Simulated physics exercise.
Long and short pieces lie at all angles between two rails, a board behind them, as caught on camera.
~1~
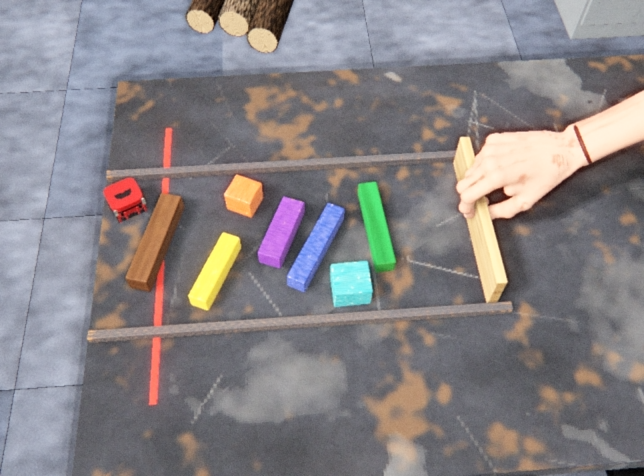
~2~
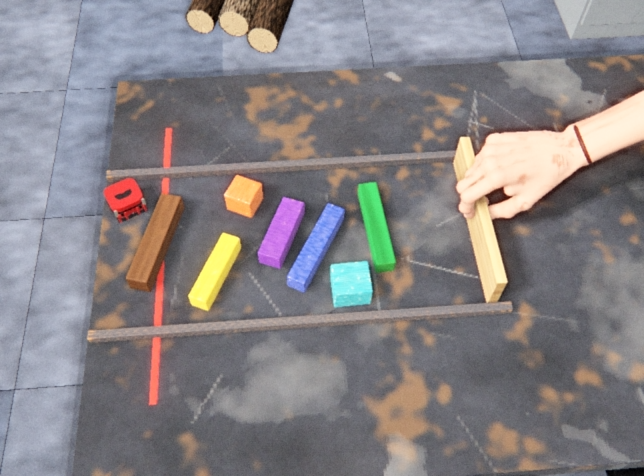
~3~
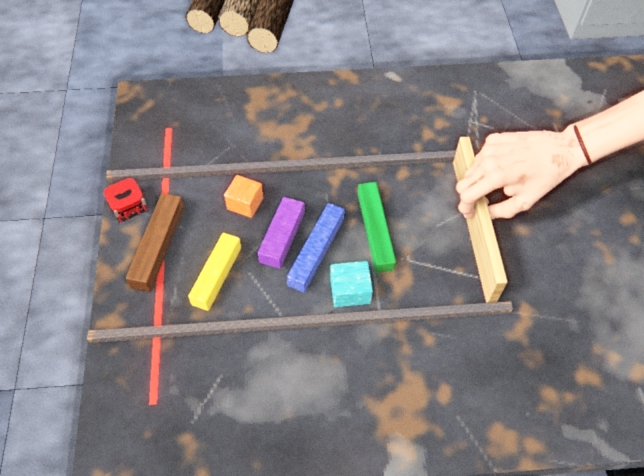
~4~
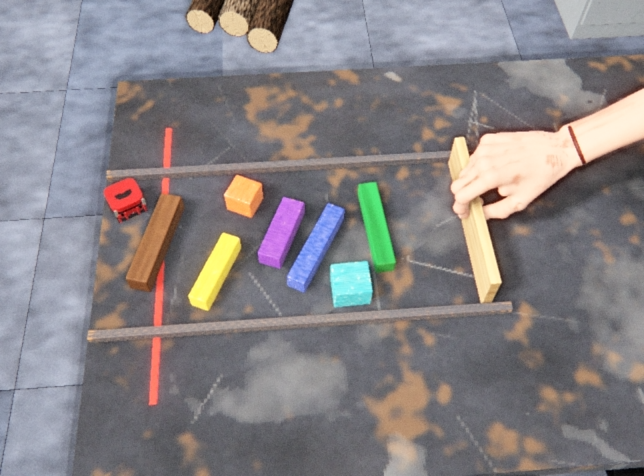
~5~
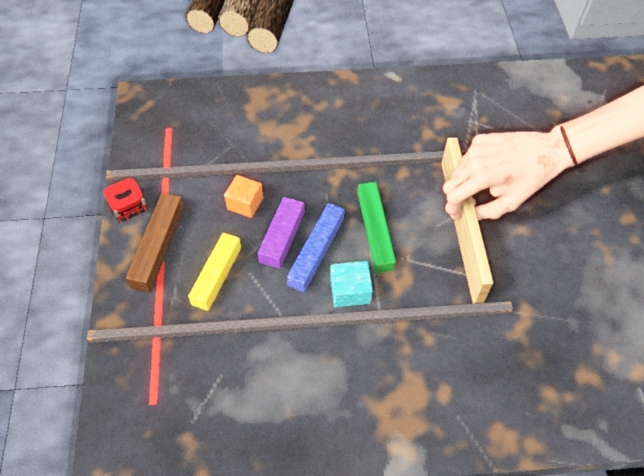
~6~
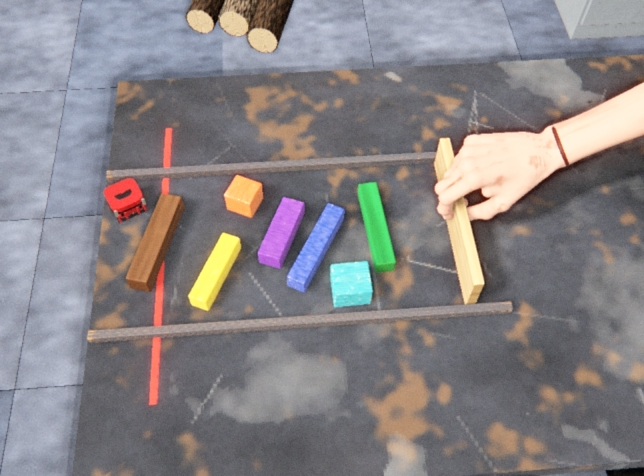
A hand sliding a wooden board slightly left between two rails, while the scattered coloured blocks and red case stay still.
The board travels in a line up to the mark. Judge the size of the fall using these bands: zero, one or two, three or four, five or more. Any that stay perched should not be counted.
Three or four come down.
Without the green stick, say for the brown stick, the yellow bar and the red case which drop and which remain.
So the brown stick goes down, the yellow bar goes down and the red case goes down.
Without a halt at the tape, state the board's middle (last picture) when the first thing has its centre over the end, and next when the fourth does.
At (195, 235) for the first, at (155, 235) for the fourth.
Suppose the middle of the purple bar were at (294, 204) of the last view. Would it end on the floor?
It holds on.
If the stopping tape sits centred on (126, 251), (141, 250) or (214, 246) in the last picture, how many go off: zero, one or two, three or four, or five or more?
Taking the three tapes one at a time, the answers are five or more, then three to four, then none.
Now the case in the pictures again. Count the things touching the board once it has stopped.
Contact count: 3.
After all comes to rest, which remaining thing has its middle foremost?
Closest at the end: The purple bar.
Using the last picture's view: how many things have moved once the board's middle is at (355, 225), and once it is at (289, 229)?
Answer - first 3, then 6.
Soon after, none off yet; red case at rest near (126, 201); brown stick at rest near (157, 241); yellow bar at rest near (216, 271).
At rest, the number that fall off is three or four; fallen, yellow bar, brown stick and red case.
